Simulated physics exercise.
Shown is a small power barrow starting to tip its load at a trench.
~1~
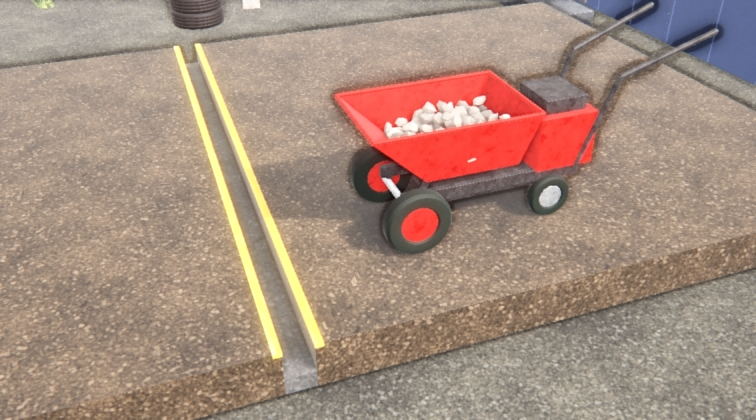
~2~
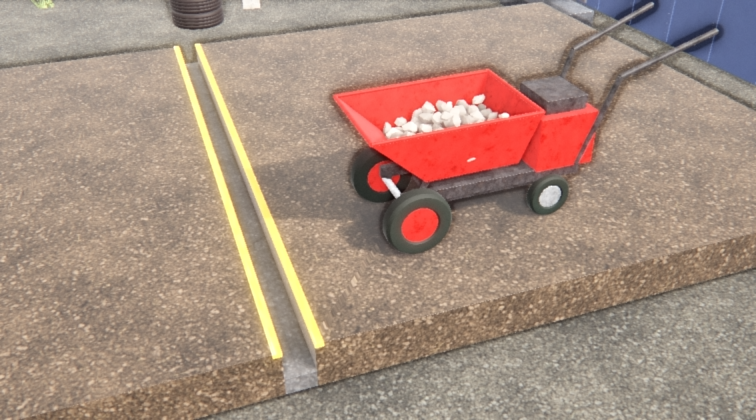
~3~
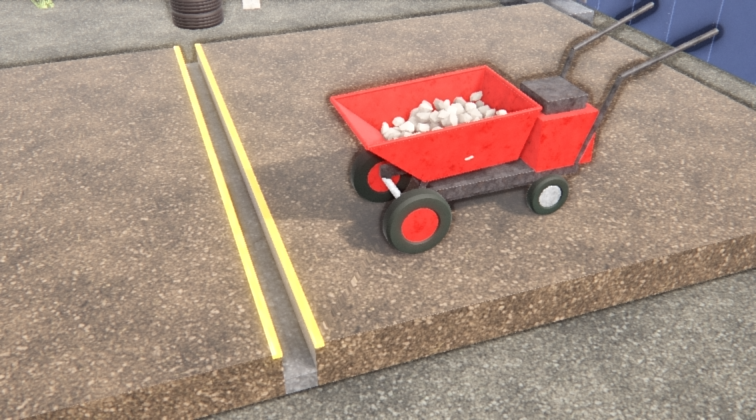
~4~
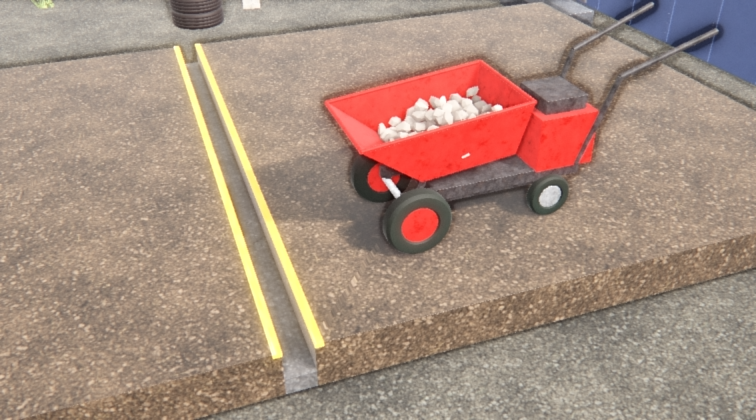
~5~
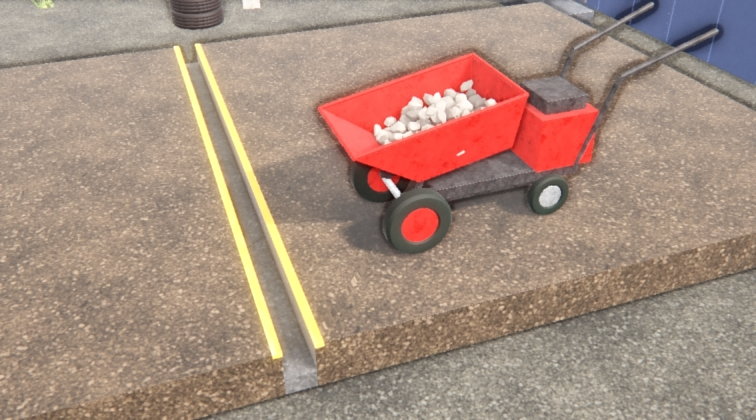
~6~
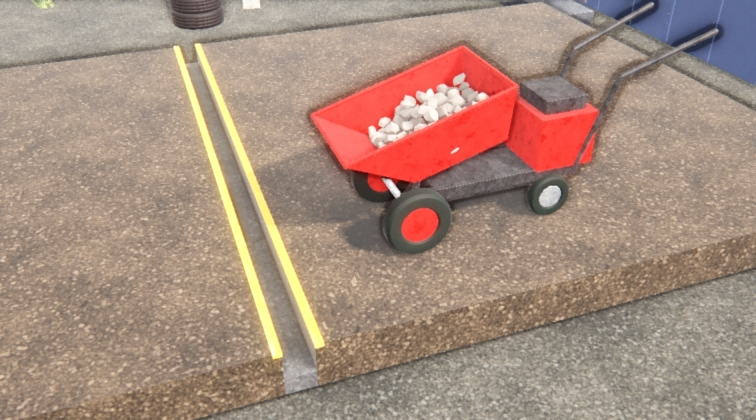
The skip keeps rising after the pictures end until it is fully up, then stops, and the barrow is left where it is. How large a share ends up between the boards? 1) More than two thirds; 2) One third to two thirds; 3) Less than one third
The answer is 2.
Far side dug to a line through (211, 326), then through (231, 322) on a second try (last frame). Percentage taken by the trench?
I'd put it near 60 in a hundred, then near 60 in a hundred.
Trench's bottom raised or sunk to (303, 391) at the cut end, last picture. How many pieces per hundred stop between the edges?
Something close to 50 per cent.
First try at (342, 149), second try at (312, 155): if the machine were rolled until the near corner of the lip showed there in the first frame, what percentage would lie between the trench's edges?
50 % and 0 %.
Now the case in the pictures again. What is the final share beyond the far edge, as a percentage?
About 10 %.
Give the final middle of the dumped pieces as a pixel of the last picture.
At about (262, 260), give or take.
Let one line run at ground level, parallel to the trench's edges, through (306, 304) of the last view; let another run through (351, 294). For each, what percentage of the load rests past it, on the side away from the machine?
In order: 60 percent, then 60 percent.
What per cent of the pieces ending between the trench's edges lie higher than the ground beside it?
Roughly 10 %.
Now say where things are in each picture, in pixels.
The first picture shows lip of the skip near (373, 144), level; top of the load near (450, 125), broken stones; first edge of the trench near (303, 304); far edge near (264, 314), the trench under half as wide as the skip, and about as deep as wide.
The second picture shows lip of the skip near (372, 145), level; top of the load near (449, 125).
The third picture shows lip of the skip near (368, 148), tipped barely; top of the load near (466, 119).
The fourth picture shows lip of the skip near (362, 152), tipped a little; top of the load near (461, 116).
The fifth picture shows lip of the skip near (354, 158), tipped a little; top of the load near (455, 113).
The sixth picture shows lip of the skip near (346, 166), tipped clearly; top of the load near (457, 101); first edge of the trench near (303, 304); far edge near (264, 314).
Shortly afterwards, skip tipped steeply; the whole lot in the skip.
Next, skip tipped right over; the bulk in the skip; a little short of the trench; a little in or heaped over the trench; only a few falling.
Some moments later, skip tipped right over; near a third in the skip; a little short of the trench; near a third in or heaped over the trench; a little beyond it.
In the end, skip tipped right over; near a third in the skip; a little short of the trench; near a third in or heaped over the trench; a little beyond it.
